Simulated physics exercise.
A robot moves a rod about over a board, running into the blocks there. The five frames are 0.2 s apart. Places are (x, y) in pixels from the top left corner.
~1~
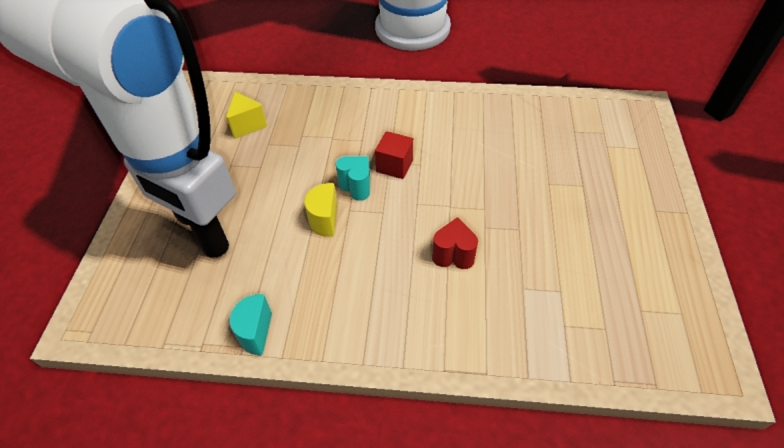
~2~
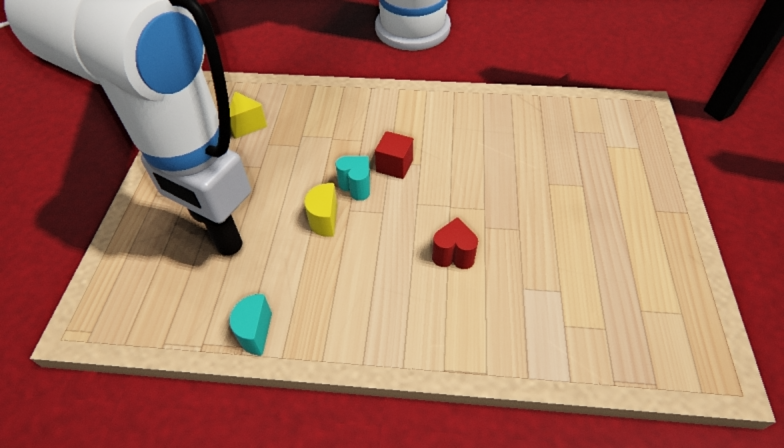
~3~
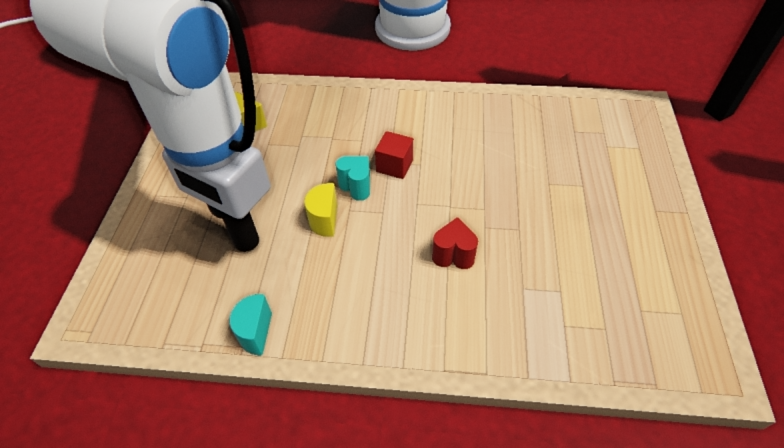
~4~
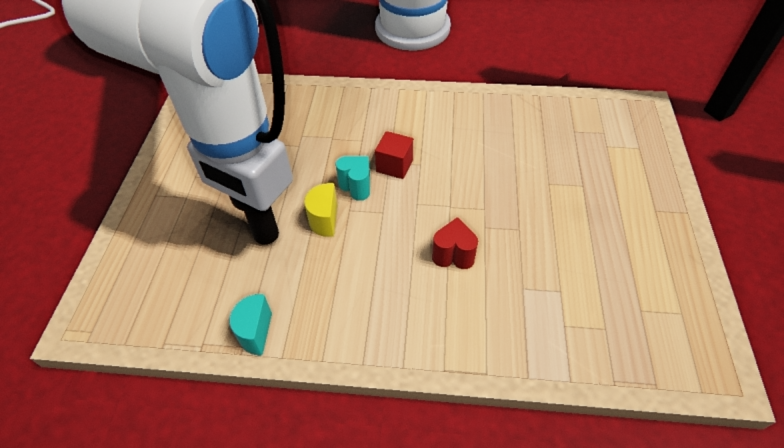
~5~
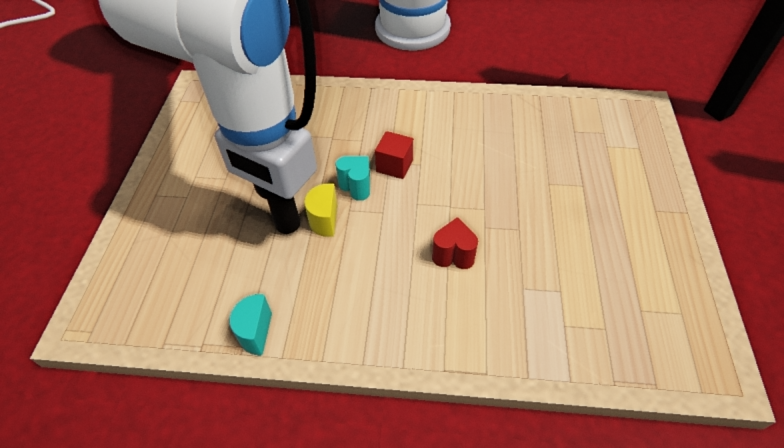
The clip opens on a wooden board with scattered red, yellow and turquoise blocks and a robot arm holding a dark rod near the left side. The arm glides steadily right and slightly away, passing in front of the rear yellow block, until the rod is close beside the yellow D-shaped block, with every block unmoved.
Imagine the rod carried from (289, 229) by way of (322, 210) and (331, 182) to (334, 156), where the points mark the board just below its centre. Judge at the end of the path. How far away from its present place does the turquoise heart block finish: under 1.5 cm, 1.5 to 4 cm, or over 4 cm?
Shift of under 1.5 cm.
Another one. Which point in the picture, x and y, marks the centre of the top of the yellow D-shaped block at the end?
Pixel (347, 193).
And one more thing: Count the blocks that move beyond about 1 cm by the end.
The number of blocks that move over 1 cm is one.
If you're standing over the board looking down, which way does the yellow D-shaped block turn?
It goes clockwise.
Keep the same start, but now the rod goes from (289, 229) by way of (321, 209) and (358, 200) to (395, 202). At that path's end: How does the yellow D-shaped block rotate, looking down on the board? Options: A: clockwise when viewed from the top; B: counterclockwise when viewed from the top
The answer is A.
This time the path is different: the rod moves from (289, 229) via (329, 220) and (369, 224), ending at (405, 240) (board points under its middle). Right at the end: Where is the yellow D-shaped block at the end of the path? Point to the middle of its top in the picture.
Most likely (387, 186).
What follows on the original path. One third of the way, rod at (322, 205); yellow D-shaped block at (346, 193), turned 25° clockwise.
Two thirds of the way, rod at (330, 177); yellow D-shaped block at (347, 193), turned 30° clockwise; turquoise heart block at (358, 163).
At the end, rod at (334, 152); yellow D-shaped block at (347, 193), turned 30° clockwise; turquoise heart block at (358, 163); red four-sided block not moved.
